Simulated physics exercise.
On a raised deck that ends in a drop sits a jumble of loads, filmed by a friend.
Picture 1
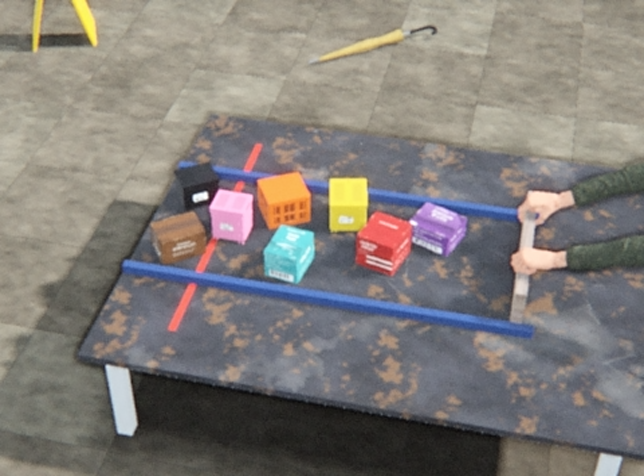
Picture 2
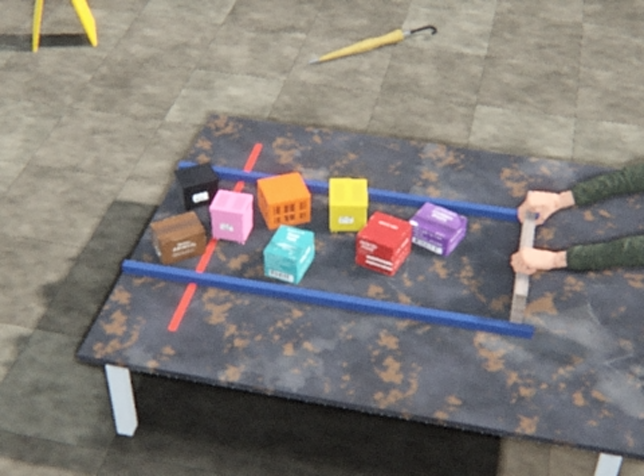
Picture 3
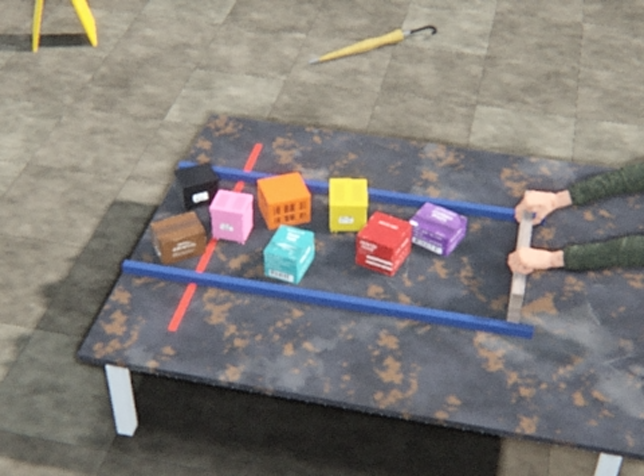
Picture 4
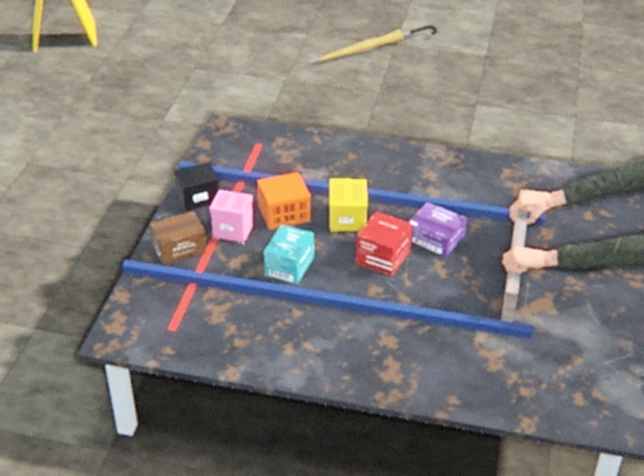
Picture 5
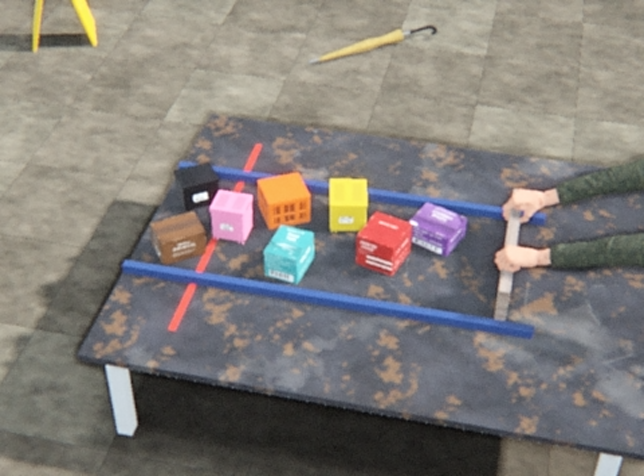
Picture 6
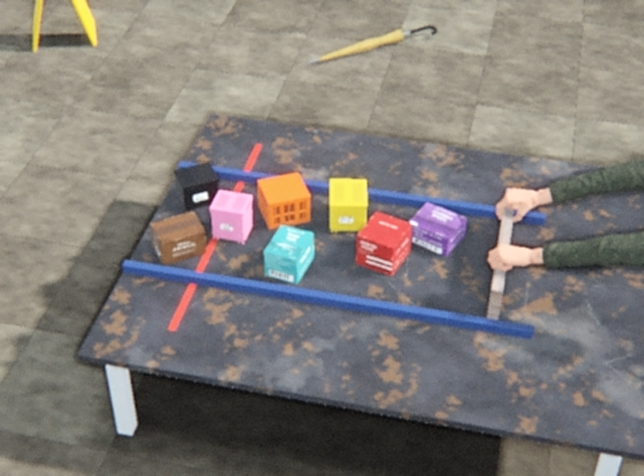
Two hands slide a plank slightly left between blue rails while the colourful boxes stay still.
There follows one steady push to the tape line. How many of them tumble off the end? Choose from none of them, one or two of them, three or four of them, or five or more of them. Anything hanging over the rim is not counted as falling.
One or two of them do.
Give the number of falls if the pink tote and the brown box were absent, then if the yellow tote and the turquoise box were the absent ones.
Tally of falls: 2 for the first try, 1 for the second.
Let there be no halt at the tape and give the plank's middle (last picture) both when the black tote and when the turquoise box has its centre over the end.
The middle is at (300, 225) when it's the black tote, and at (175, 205) when it's the turquoise box.
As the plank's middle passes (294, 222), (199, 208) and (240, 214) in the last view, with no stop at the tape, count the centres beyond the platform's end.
Counts by place: 1 / 5 / 2.
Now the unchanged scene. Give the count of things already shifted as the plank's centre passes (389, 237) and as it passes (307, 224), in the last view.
By the first moment it's 3, by the second it's 6.
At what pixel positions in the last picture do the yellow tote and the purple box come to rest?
You'll see the yellow tote at (174, 179), with the purple box at (208, 196).
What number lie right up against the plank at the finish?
That makes 3.
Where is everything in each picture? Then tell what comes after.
Black tote (197, 187); brown box (179, 238); pink tote (232, 217); plank (525, 257); tape (220, 228), in the first picture.
Brown box (179, 238); plank (525, 257), in the second picture.
Pink tote (232, 217); purple box (437, 229), in the third picture.
Black tote (197, 187); orange crate (284, 201), in the fourth picture.
Brown box (179, 238); red box (384, 244), in the fifth picture.
Black tote (197, 187); brown box (179, 238); pink tote (232, 217); plank (502, 254); tape (220, 228), in the sixth picture.
Soon after, none off yet; black tote at rest near (197, 187); brown box at rest near (179, 238); pink tote at rest near (232, 217).
In the end, the number that fall off is one or two; gone, orange crate and black tote.
